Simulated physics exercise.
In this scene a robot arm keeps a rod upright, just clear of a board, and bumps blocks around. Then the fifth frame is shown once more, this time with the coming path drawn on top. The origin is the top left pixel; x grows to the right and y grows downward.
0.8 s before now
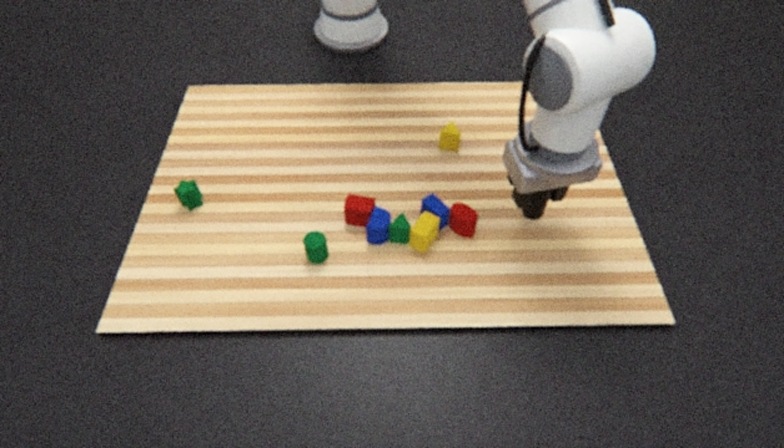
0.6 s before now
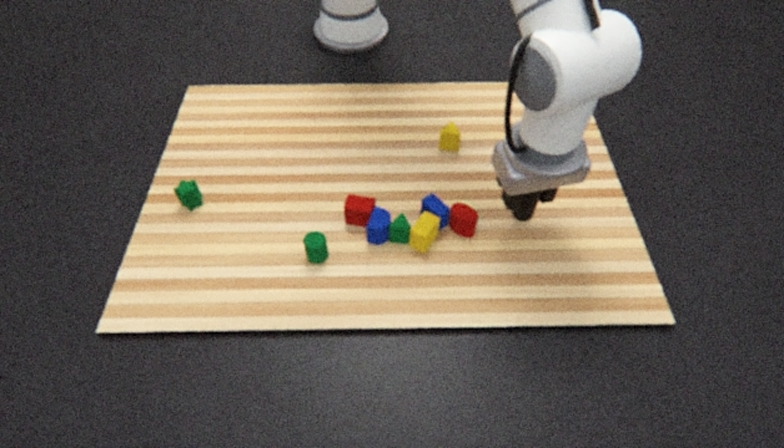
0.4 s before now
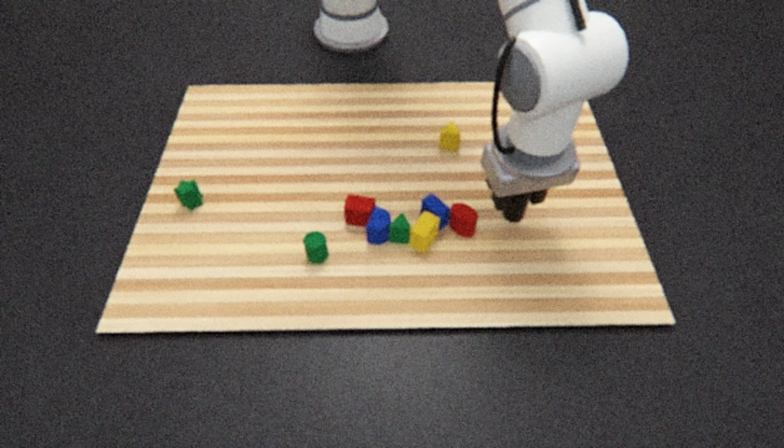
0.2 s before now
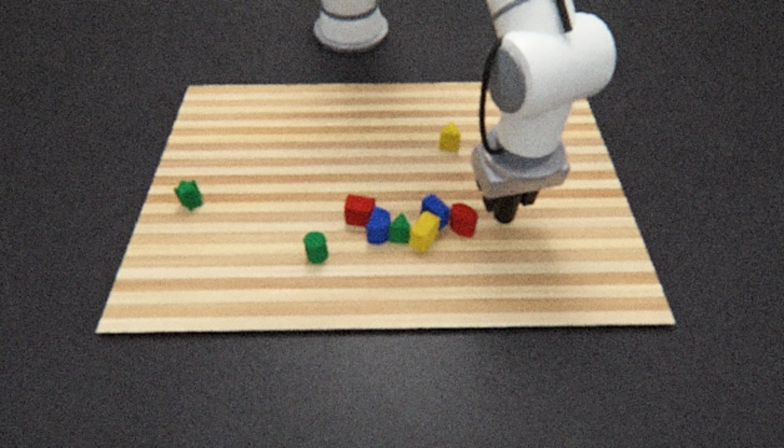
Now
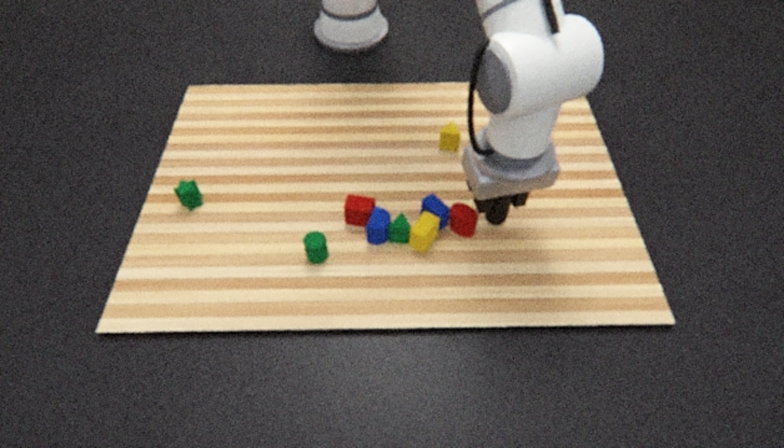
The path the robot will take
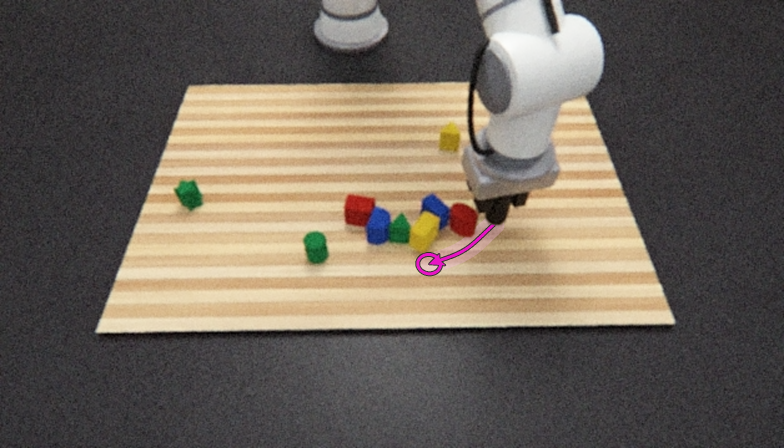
The clip opens on a striped wooden board scattered with small red, blue, green and yellow blocks, a white robot arm reaching down at the right. The arm slides slowly left in small steps, its dark tip drawing close to the red block at the cluster's right end, while the blocks stay still.
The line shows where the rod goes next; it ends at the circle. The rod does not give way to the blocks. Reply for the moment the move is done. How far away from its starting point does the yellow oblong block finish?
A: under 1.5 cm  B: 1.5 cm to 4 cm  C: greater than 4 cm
That would be A.
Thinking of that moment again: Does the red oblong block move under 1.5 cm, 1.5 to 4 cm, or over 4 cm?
The best fit is under 1.5 cm.
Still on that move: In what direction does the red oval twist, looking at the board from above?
Twists clockwise.
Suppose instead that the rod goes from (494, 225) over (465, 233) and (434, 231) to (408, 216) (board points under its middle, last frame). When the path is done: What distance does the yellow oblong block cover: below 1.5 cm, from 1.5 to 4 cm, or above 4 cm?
My estimate: In the 1.5 to 4 cm range.
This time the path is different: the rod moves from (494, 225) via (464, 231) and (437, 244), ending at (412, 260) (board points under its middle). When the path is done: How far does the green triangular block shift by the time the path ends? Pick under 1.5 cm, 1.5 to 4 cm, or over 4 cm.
Distance: 1.5 to 4 cm.
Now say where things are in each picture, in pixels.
The first frame shows rod's lower end at (532, 213); red oblong block at (359, 202); yellow oblong block at (425, 224); red oval at (465, 211).
The second frame shows rod at (522, 214); blocks still.
The third frame shows rod at (513, 215); blocks still.
The fourth frame shows rod at (504, 217); blocks still.
The fifth frame shows rod at (495, 218); red oblong block at (359, 202); yellow oblong block at (425, 224); red oval at (465, 211).
Drawn move, from (494, 225) over (467, 249) to (429, 264).
On the path given first. One third of the way, rod at (477, 235); red oval at (459, 214), turned 40° clockwise.
Two thirds of the way, rod at (456, 248); red oval at (457, 216), turned 60° clockwise.
At the end, rod at (430, 258); red oblong block still; yellow oblong block still; red oval at (457, 216), turned 60° clockwise.
